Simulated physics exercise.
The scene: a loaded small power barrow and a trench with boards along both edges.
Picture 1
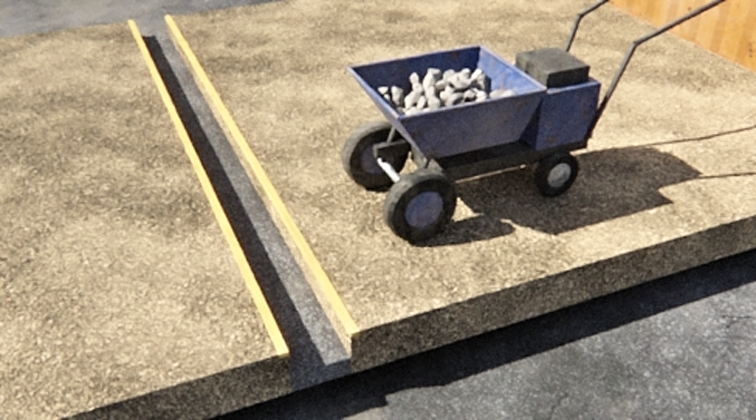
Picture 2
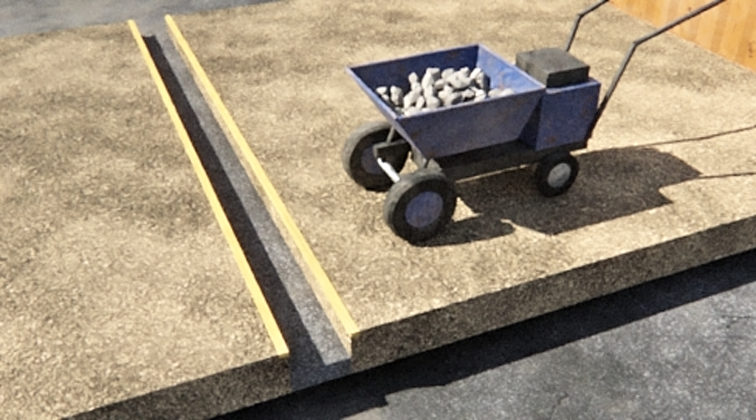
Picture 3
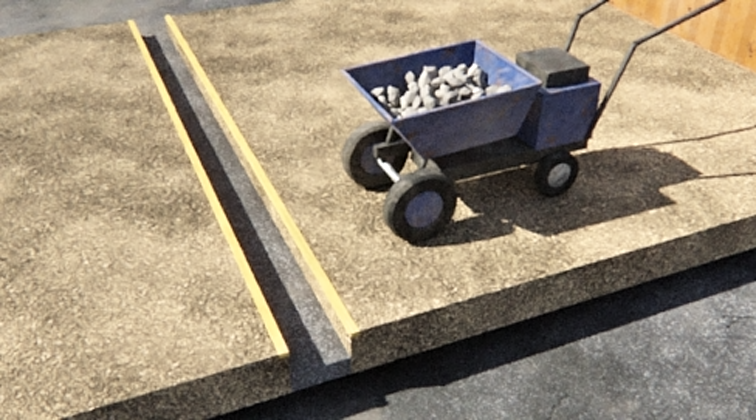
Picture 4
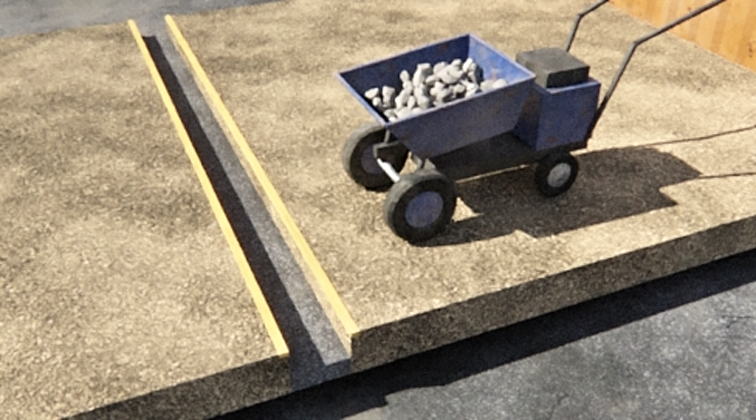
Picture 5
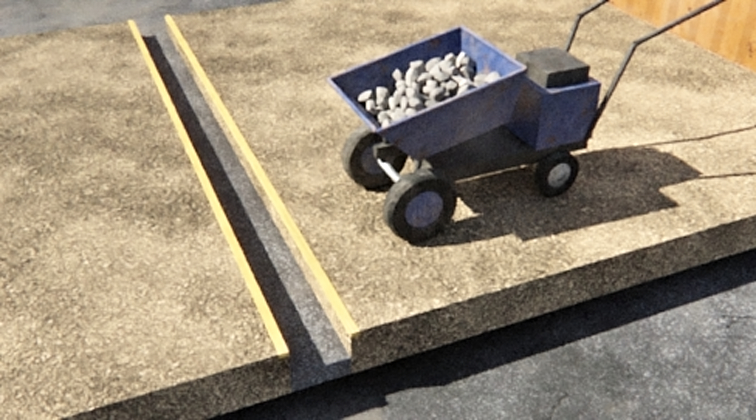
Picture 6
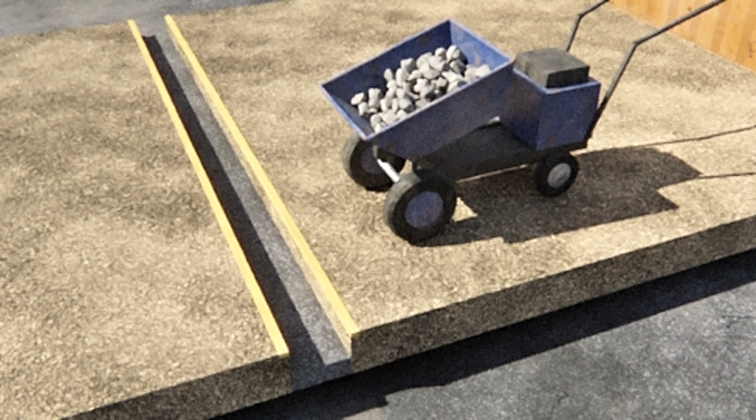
On gravelly ground beside a board-edged trench, a blue power barrow stands still, its skip of pale stones gradually tilting toward the left.
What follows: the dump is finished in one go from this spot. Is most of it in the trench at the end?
Between the edges lies the larger part of the load.
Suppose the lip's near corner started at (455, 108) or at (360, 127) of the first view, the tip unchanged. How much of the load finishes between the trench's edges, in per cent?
In turn 30 and 60 in a hundred.
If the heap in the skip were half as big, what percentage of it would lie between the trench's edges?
Close to 100 per cent.
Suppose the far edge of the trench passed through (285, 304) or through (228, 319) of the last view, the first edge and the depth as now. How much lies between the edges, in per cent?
Roughly 70 per cent, and 100 per cent.
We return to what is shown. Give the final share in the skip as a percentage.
Roughly 5 in a hundred.
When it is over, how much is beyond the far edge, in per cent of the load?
Roughly 0 in a hundred.
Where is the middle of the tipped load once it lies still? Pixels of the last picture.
Near (270, 245).
Just after the last frame, skip tipped steeply; every one in the skip.
A moment on, skip tipped right over; the larger part in the skip; just a few short of the trench; roughly a quarter in or heaped over the trench.
Further on, skip tipped right over; about a tenth in the skip; about a tenth short of the trench; the larger part in or heaped over the trench; just a few beyond it.
When it is over, skip tipped right over; about a tenth in the skip; about a tenth short of the trench; the larger part in or heaped over the trench; just a few beyond it.
